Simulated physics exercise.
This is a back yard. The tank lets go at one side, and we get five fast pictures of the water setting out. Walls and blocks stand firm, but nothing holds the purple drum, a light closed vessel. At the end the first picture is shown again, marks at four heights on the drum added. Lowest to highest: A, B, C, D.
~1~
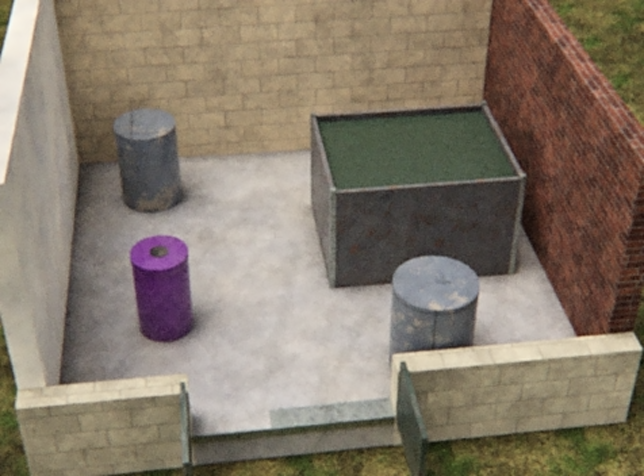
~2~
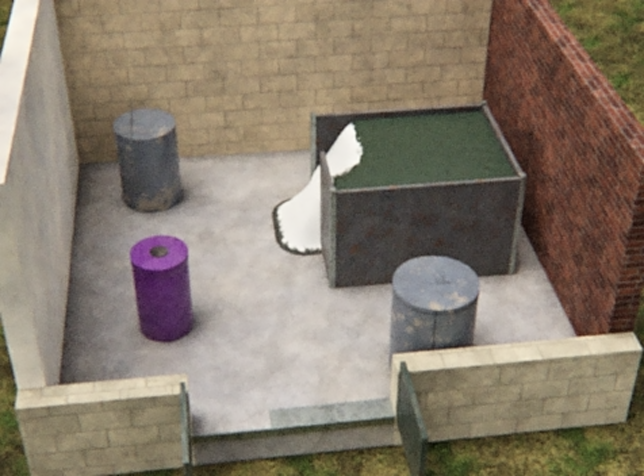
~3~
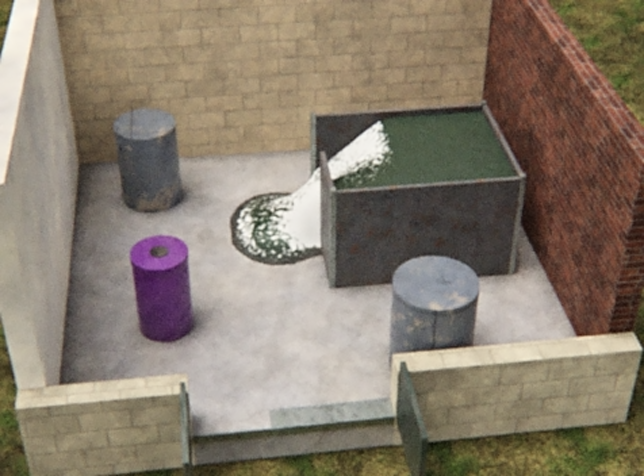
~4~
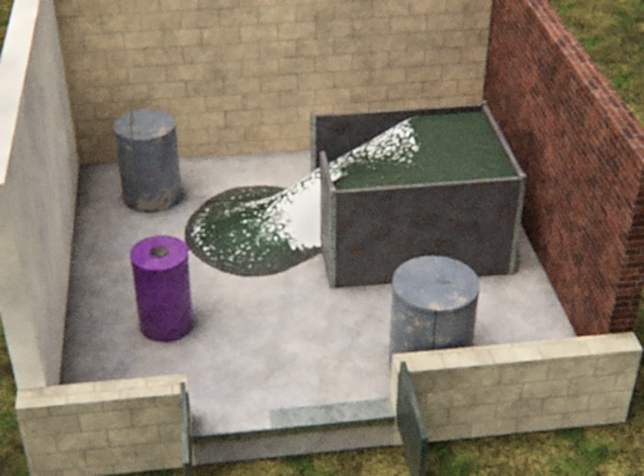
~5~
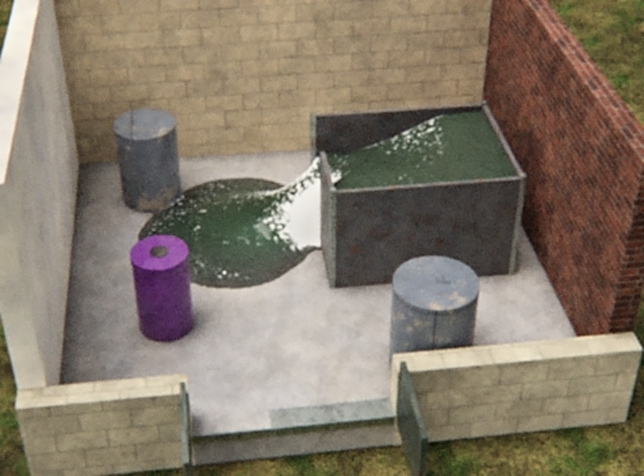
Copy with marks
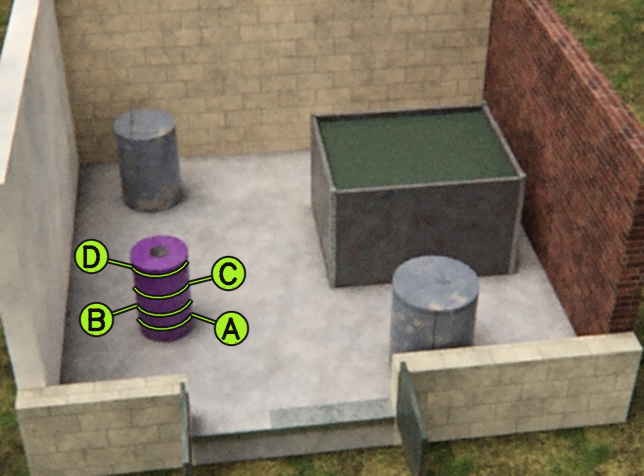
A walled back yard with a pale concrete floor is seen from above by a still camera, with grass outside and a brick wall on the right. A purple drum stands at left, one grey drum behind it and another at front right, near a dark tank full of green liquid. The tank's left side opens, and the liquid pours out in white foam, spreading leftward across the floor in a widening dark green pool.
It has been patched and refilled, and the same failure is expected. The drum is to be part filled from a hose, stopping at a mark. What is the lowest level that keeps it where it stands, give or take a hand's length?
Take B.
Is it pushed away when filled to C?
No.
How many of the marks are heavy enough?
Three of the four.
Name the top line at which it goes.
That is line A.
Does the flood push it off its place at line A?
Yes, that goes wrong.
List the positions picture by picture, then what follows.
Lid of the purple drum at (158, 252); tank full, its middle at (413, 151); open gate at (291, 368), in the first frame.
In the second frame, 2 % of the ground wet, in view closest to the drum at (301, 251).
In the third frame, 6 % of the ground wet, in view closest to the drum at (248, 251).
In the fourth frame, 10 % of the ground wet, in view closest to the drum at (238, 269).
Lid of the purple drum at (158, 252); 16 % of the ground wet, in view closest to the drum at (196, 276), in the fifth frame.
On the marked copy, A at (165, 328); B at (164, 315); C at (162, 297); D at (159, 276); from the bottom up A, B, C, D.
With A, it is pushed about twice its own width away.
With B, it does not move.
With C, it does not move.
With D, it does not move.
